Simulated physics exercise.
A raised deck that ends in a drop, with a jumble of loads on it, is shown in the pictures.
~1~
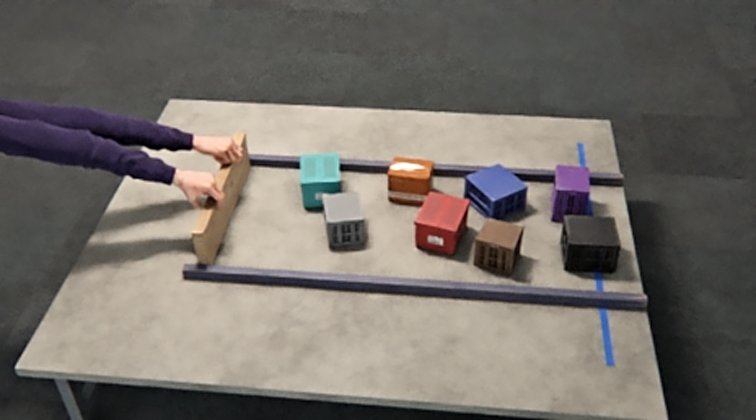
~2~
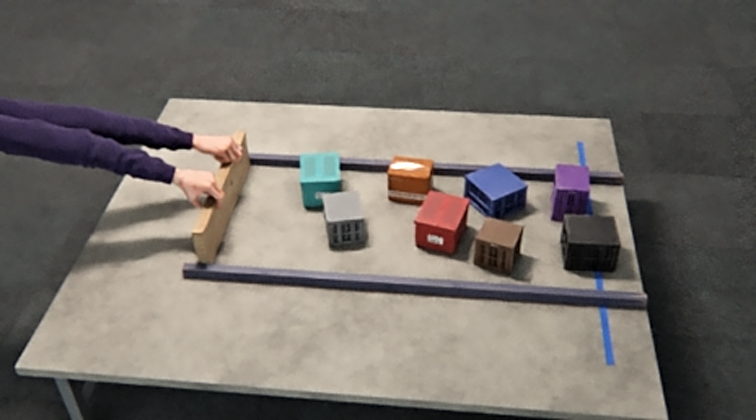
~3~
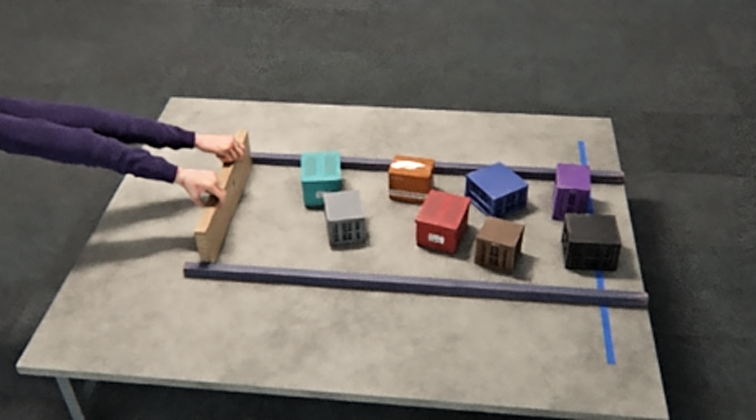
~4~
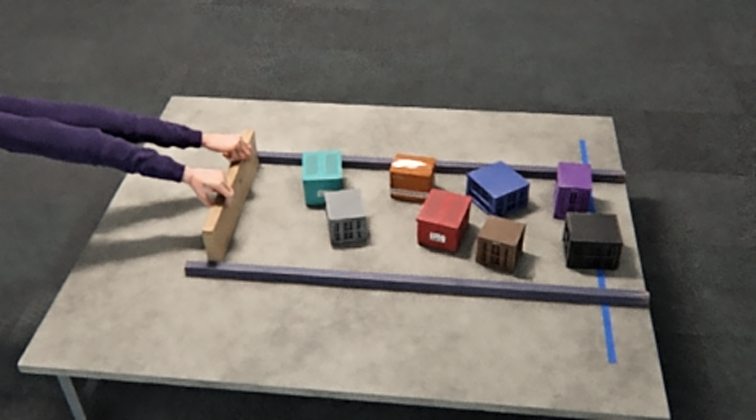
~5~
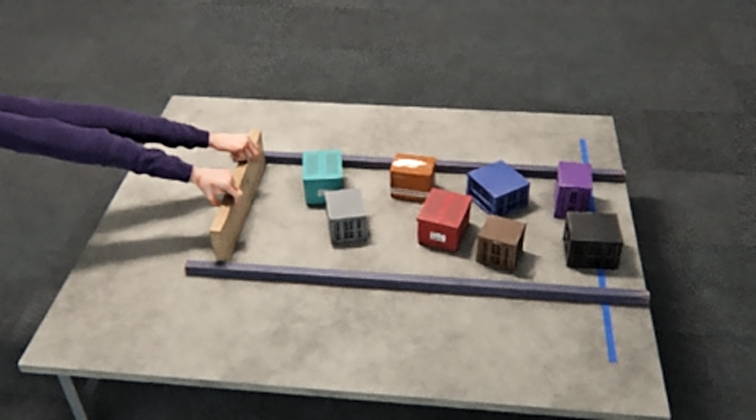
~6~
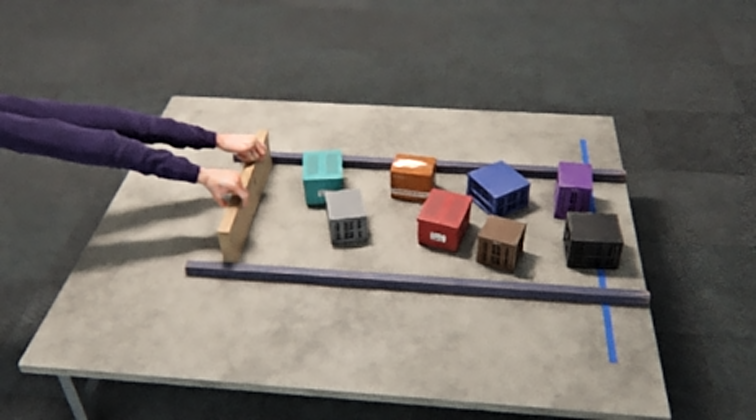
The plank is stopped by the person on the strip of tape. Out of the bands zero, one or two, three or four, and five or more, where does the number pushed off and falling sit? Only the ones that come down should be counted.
At least five drop.
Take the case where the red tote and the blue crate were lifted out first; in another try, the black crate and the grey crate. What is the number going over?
3 in the first case and 3 in the second.
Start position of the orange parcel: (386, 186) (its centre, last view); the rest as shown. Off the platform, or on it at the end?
From there it comes down.
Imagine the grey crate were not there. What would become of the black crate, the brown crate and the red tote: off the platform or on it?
The black crate goes over, the brown crate does not fall, the red tote remains up.
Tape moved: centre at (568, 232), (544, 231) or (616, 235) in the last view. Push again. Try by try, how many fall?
Try 1: 3; try 2: 3; try 3: 6.
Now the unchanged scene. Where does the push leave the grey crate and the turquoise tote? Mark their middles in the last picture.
(618, 234) and (614, 194).
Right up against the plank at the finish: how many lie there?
At rest, 3 are in contact.
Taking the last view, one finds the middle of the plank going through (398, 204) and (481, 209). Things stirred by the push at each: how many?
Tally at point one: 5; at point two: 7.
A little later, none off yet; black crate at rest near (592, 241); purple crate at rest near (573, 191); brown crate at rest near (501, 243).
Next, none off yet; black crate at rest near (592, 241); purple crate shifted a little near (587, 194); brown crate shifted about its own width near (532, 249).
Later still, one off so far; black crate shifted about its own width near (639, 245); purple crate dropping near (675, 282); brown crate shifted about its own width near (552, 259).
When it is over, the number that fall off is five or more; down, orange parcel, red tote, blue crate, purple crate and black crate.
